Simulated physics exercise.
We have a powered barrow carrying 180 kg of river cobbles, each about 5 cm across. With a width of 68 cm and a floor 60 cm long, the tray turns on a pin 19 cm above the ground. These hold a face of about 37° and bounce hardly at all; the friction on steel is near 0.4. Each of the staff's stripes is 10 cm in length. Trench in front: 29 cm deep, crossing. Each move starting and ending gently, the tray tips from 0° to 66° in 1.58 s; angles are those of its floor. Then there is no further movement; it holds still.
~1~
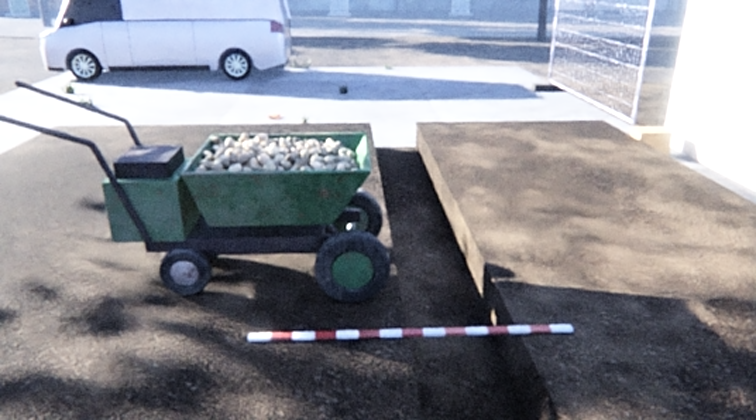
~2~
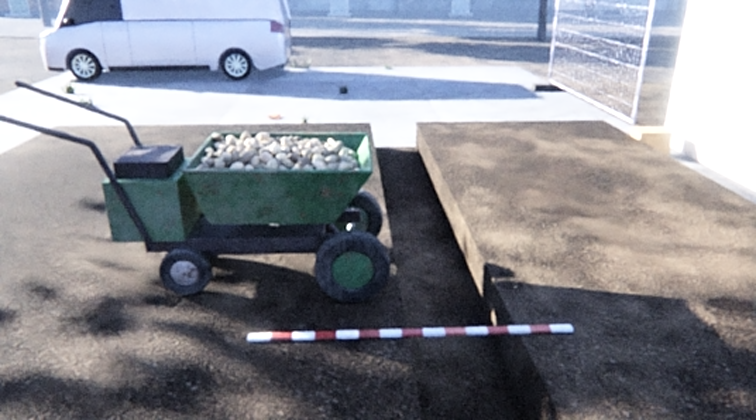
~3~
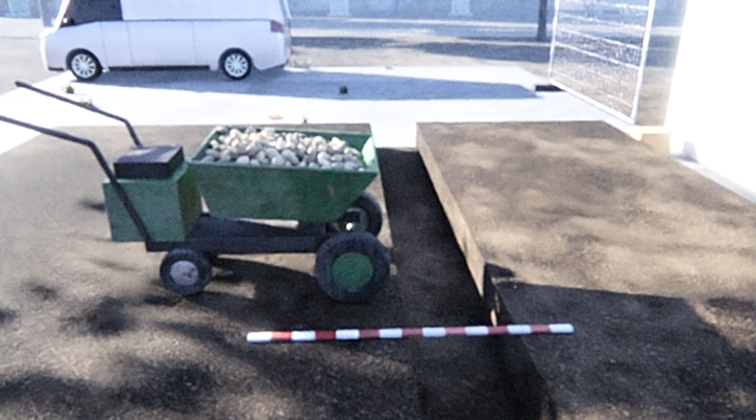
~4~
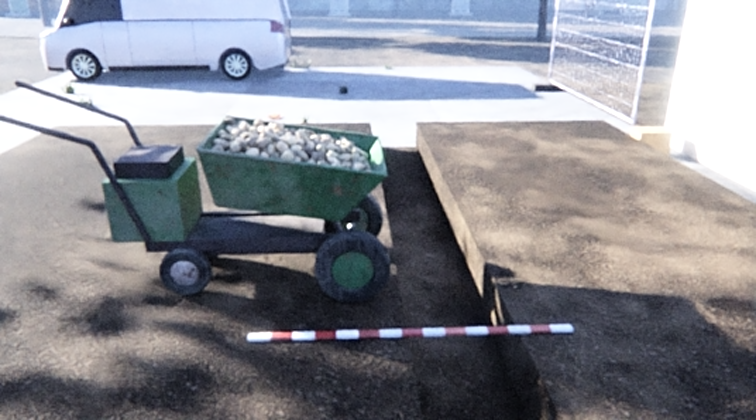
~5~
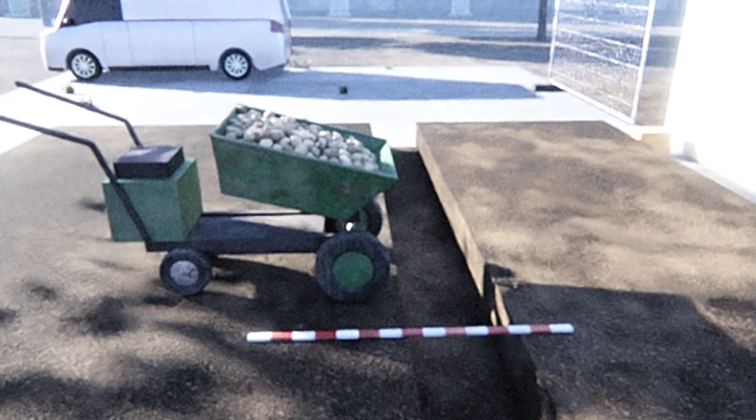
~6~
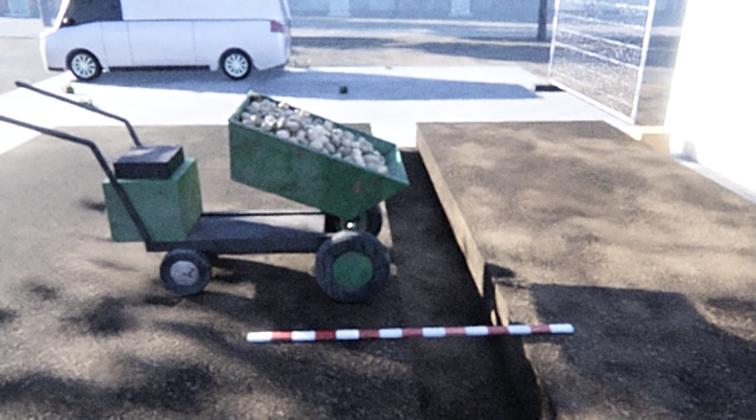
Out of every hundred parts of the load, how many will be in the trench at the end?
Close to 62 in every hundred.
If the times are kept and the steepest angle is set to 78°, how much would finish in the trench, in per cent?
Then about 65 per cent.
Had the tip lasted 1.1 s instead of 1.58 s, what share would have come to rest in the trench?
Near 55 per cent.
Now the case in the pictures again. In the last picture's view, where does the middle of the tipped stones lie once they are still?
(468, 298).
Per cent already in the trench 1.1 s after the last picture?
Approx. 25 % of the load.
Then, 0.6 s after the last picture the floor is at 55°, 100 % in the tray; the foremost stones are at (445, 196).
Then, 1.1 s after the last picture the floor is at 66°, 63 % in the tray, 25 % in the trench, 12 % past the trench; the foremost stones are at (536, 259).
Then, 1.4 s after the last picture the floor is at 66°, 39 % in the tray, 37 % in the trench, 24 % past the trench; the foremost stones are at (619, 280).
Then, 3.4 s after the last picture the floor is at 66°, 14 % in the tray, 62 % in the trench, 24 % past the trench; the foremost stones are at (655, 271).
